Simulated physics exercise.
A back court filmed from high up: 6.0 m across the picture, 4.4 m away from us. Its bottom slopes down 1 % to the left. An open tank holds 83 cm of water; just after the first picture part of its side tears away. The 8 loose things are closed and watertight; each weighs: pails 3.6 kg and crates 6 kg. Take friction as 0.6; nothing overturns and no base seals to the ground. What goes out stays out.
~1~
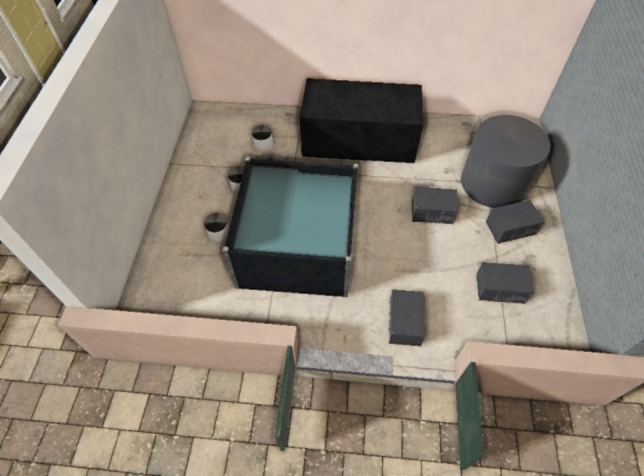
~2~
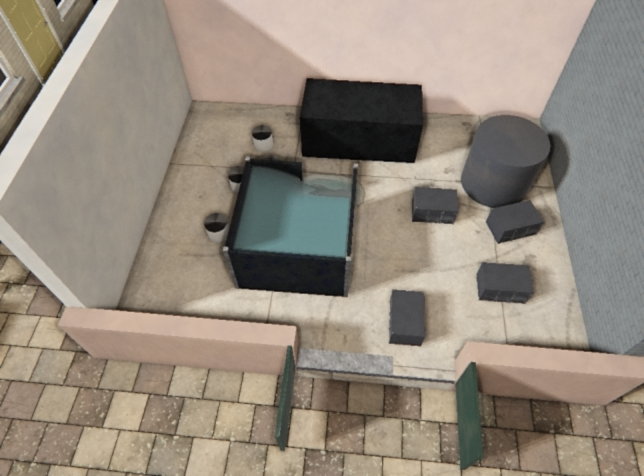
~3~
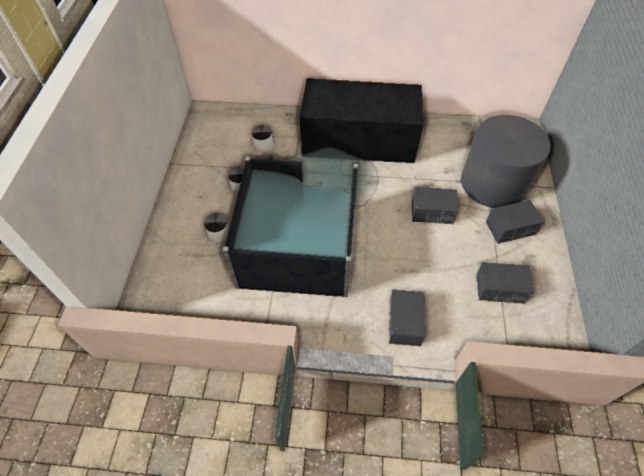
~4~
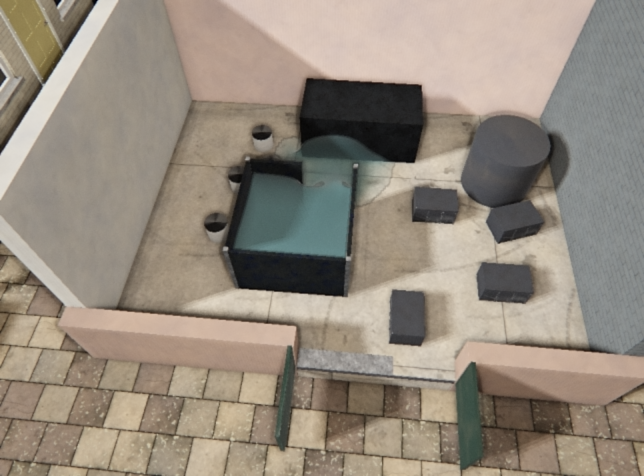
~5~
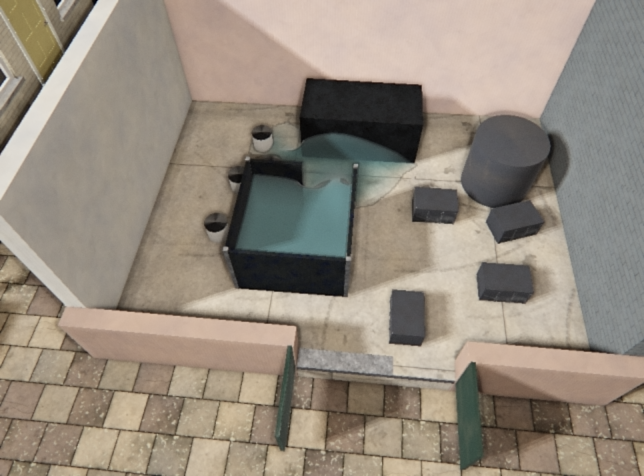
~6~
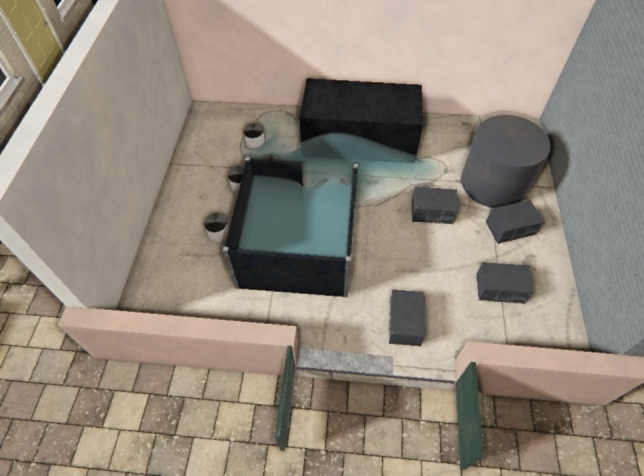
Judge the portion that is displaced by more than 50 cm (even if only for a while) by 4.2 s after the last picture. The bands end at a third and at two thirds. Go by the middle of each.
Share: Two thirds or above.
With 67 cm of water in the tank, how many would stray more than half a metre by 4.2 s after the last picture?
In that case 6 of them.
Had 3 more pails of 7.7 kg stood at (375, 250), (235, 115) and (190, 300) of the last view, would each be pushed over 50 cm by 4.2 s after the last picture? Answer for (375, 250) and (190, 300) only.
In turn: Under, under.
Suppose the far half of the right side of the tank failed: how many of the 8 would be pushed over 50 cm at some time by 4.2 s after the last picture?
Then 4.
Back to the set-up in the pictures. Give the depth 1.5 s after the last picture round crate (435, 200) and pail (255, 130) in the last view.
Roughly 2 and 19 cm.
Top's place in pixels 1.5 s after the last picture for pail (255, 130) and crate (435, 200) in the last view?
Around (207, 90) and (429, 247).
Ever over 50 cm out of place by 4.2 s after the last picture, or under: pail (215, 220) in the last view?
It is less.
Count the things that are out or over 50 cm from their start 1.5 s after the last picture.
5 of them.
Then, 0.4 s after the last picture 1 of 8 are over 50 cm from their spots; 0 afloat.
Then, 1.5 s after the last picture 5 of 8 are over 50 cm from their spots; 1 afloat.
Then, 2.8 s after the last picture 6 of 8 are over 50 cm from their spots; 3 afloat.
Then, 4.2 s after the last picture 6 of 8 are over 50 cm from their spots, and 7 have been at some point; 3 afloat.
